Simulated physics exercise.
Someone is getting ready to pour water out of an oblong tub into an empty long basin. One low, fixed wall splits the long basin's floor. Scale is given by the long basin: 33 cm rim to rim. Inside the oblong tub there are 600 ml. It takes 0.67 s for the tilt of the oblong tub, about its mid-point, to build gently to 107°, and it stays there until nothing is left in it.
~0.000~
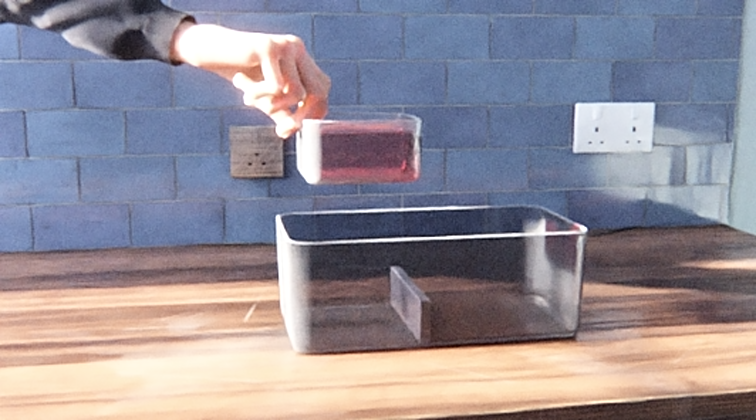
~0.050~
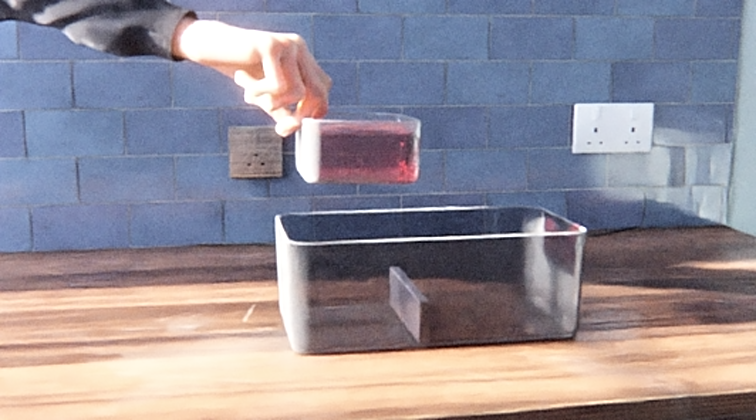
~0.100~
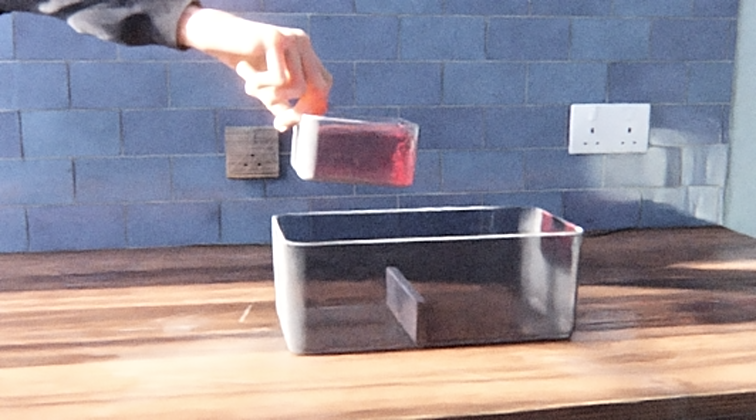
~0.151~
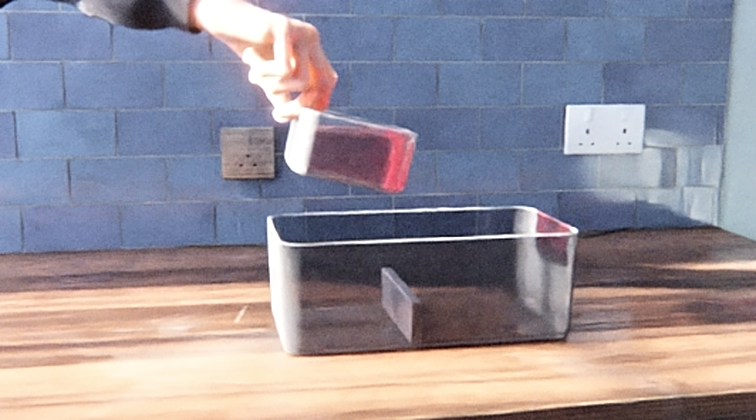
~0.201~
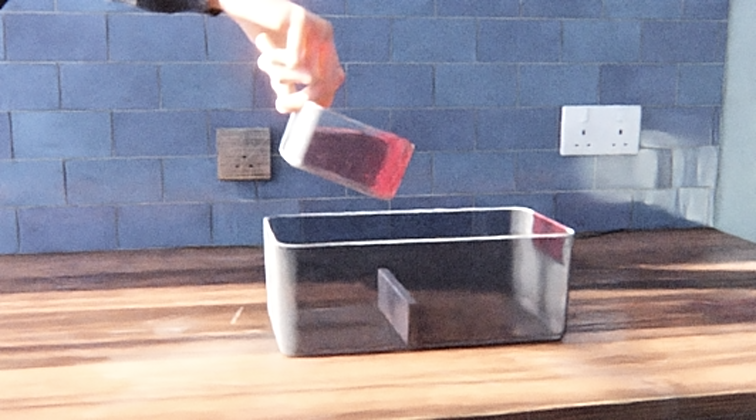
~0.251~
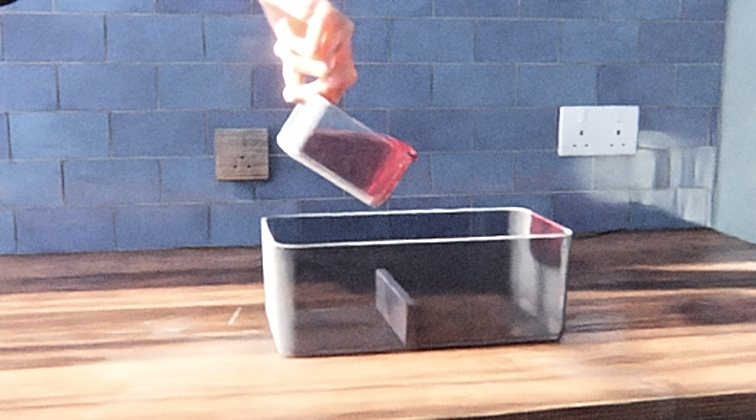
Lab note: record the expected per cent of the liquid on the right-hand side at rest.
Expected right-hand share: 86 per cent.
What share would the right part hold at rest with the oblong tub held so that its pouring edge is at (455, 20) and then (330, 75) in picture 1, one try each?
About 90 %, then about 10 %.
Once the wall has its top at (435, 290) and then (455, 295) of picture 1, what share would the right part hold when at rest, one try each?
70 % and 50 %.
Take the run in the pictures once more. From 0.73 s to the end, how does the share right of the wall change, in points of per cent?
Net change: A rise of about 2 %.
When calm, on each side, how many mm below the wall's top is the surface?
The left side gives some 44 mm, the right side some 30 mm.
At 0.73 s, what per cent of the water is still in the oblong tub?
4 in a hundred, give or take.
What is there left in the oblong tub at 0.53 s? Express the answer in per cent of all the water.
Close to 20 percent of the liquid remains at that time.
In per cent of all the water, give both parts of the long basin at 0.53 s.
0 per cent left and 56 right, roughly.
Then, 0.53 s in, the tilt is 95° and 20 per cent is still to pour, 0 is left of the wall and 57 right of it.
Then, 0.73 s in, the tilt is 107° and 4 per cent is still to pour, 9 is left of the wall and 85 right of it.
Then, 0.94 s in, the tilt is 107° and 0 per cent is still to pour, 13 is left of the wall and 86 right of it.
Then, 1.17 s in, the tilt is 107° and 0 per cent is still to pour, 13 is left of the wall and 87 right of it.
Finally, 13 per cent lies left of the wall, 86 right of it and 1 outside.
